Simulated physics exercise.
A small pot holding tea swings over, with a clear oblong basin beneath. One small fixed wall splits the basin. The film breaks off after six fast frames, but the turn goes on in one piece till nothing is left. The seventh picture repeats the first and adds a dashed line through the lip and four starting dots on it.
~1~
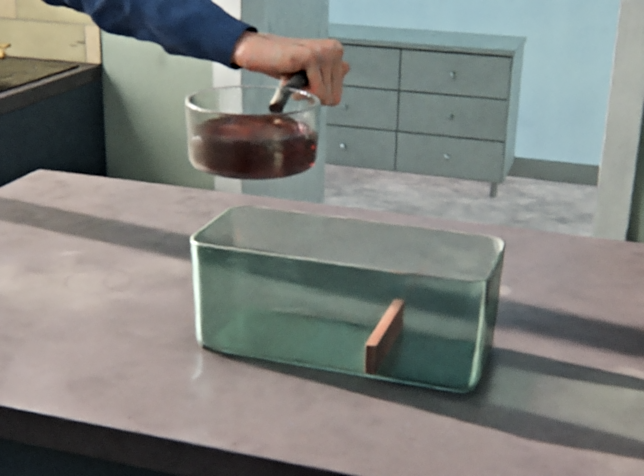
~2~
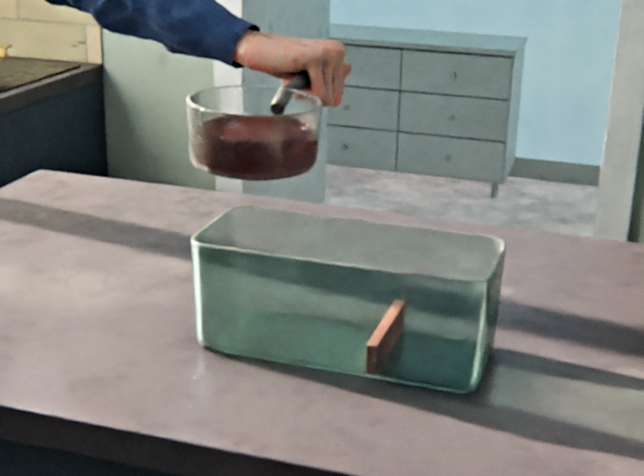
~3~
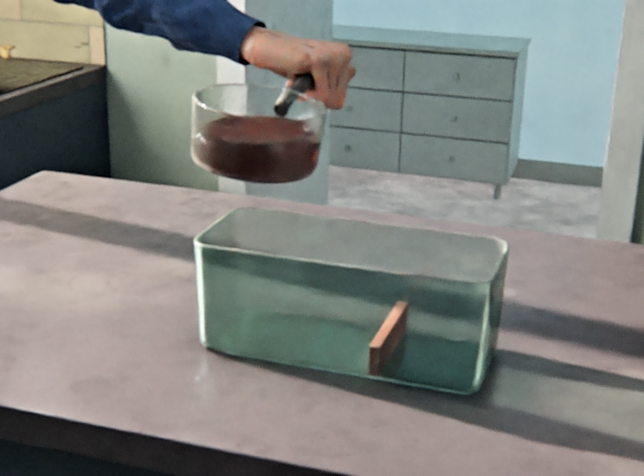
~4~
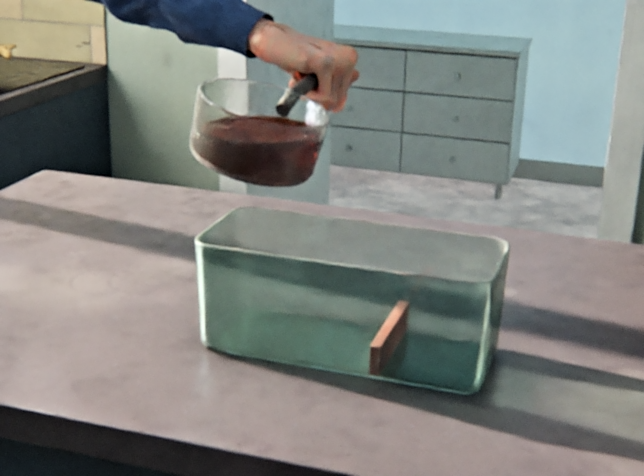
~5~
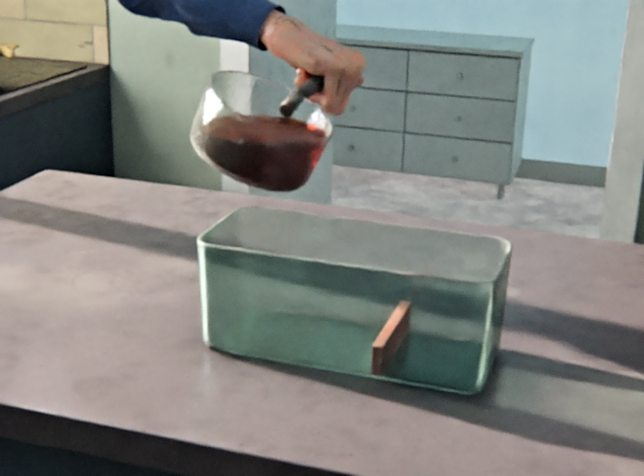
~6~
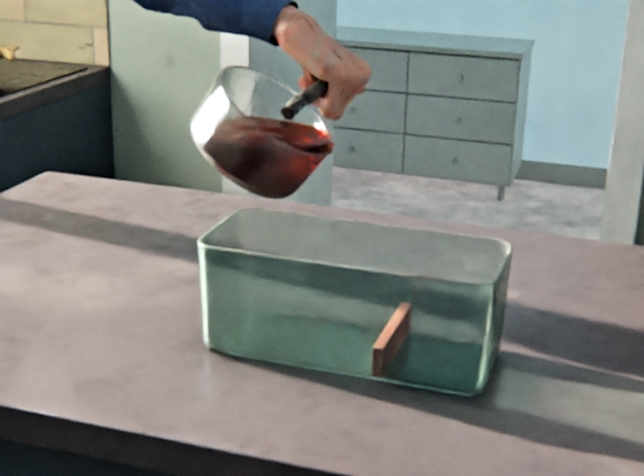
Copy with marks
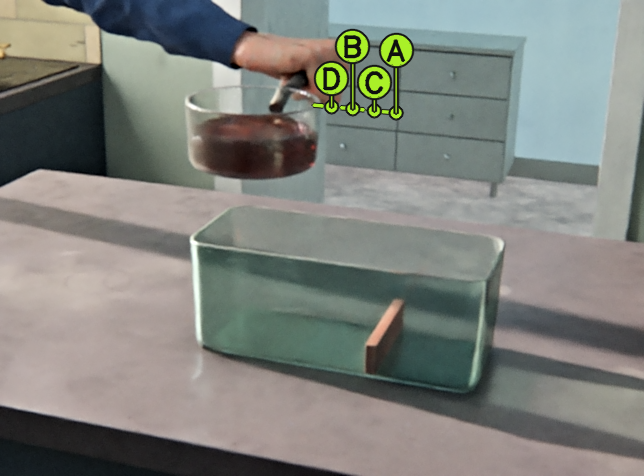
A hand holds a clear pot of dark tea above a glass basin and tilts it rightward.
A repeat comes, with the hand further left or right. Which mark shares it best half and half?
Use place B.
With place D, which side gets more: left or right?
The left one.
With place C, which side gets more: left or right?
The right one.
On the marked copy, A at (396, 112); B at (352, 108); C at (374, 110); D at (331, 106).
Choosing A, about 17 % ends left of the wall and 83 % right of it.
Choosing B, about 47 % ends left of the wall and 53 % right of it.
Choosing C, about 29 % ends left of the wall and 71 % right of it.
Choosing D, about 75 % ends left of the wall and 25 % right of it.
